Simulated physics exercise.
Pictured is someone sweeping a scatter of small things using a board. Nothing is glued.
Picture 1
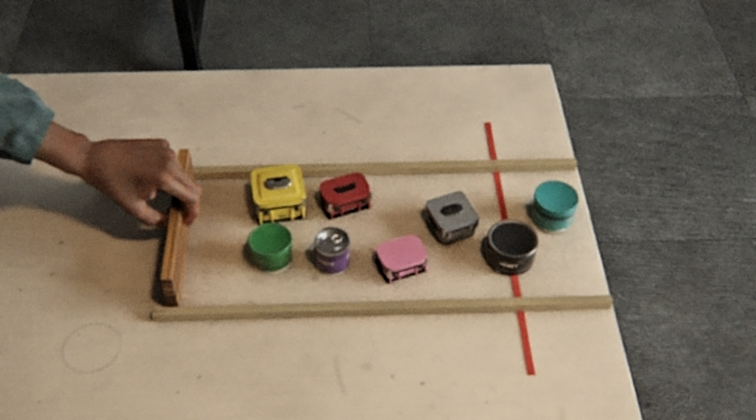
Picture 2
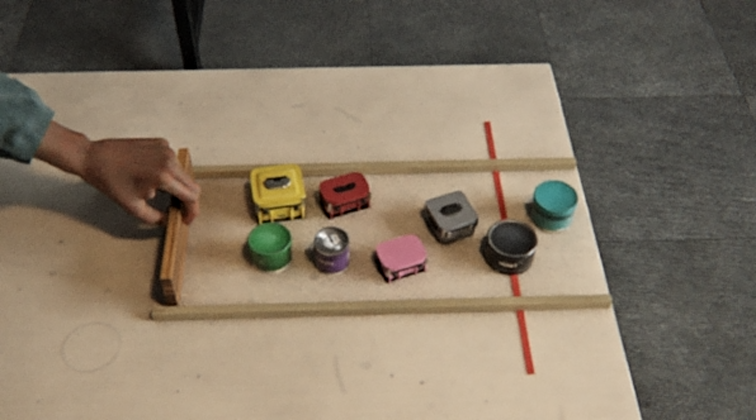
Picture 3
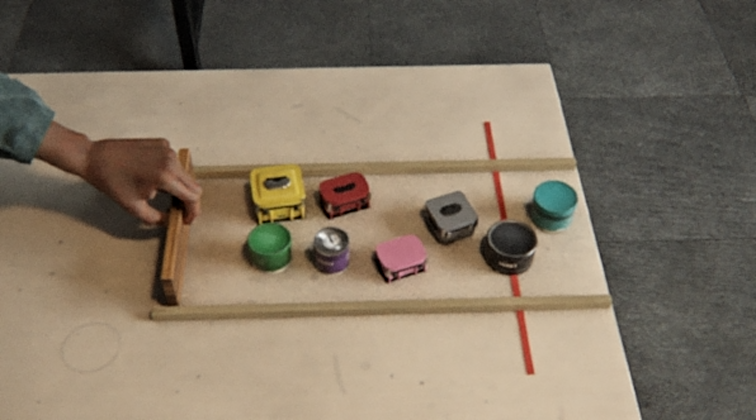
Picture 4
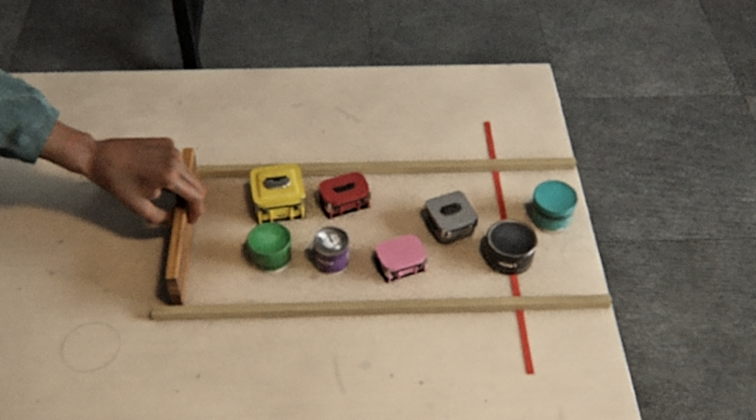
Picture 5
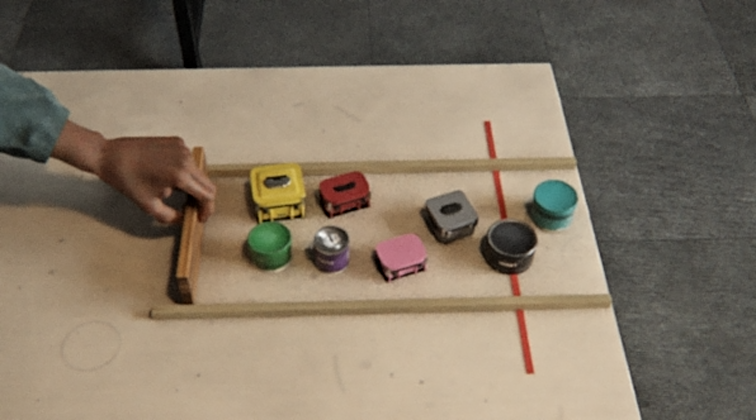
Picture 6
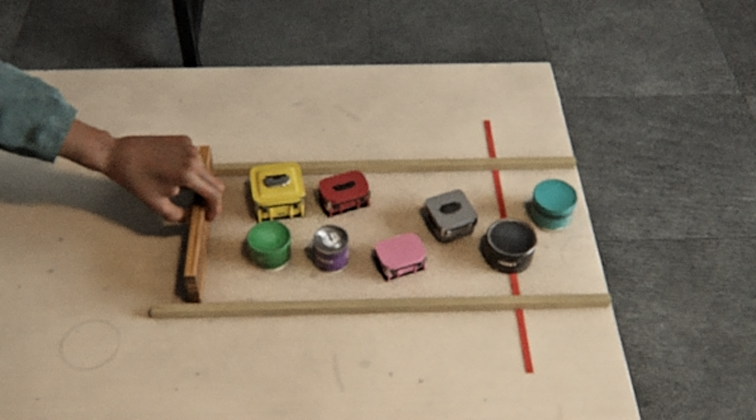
A hand slides a wooden board slightly right toward small colourful containers, which stay still.
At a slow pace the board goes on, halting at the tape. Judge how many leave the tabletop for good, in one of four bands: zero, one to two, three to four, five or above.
Turns out one or at most two get shoved off the end.
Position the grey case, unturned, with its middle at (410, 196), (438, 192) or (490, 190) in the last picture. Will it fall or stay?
In turn it goes off; goes off; goes off.
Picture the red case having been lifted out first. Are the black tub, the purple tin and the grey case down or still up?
The black tub? It heads down. The purple tin? It does not drop. The grey case? It does not drop.
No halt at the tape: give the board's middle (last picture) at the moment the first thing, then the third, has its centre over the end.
I'd say close to (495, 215), then close to (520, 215).
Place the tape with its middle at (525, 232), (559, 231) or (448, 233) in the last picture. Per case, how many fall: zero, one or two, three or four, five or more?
Taking the tapes one at a time, the count is three to four, then five or over, then none.
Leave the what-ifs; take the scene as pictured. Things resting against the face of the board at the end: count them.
In contact: 3.
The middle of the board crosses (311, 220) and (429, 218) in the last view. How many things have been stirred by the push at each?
Counts: 5, 7.
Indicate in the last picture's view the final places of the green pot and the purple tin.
About (530, 235), and about (533, 269).
A little later, none off yet; turquoise pot at rest near (553, 206); black tub at rest near (510, 246); grey case at rest near (450, 217).
Next, none off yet; turquoise pot at rest near (553, 206); black tub moving near (518, 246); grey case shifted about its own width near (480, 220).
When it is over, the number that fall off is one or two; down, black tub and turquoise pot.
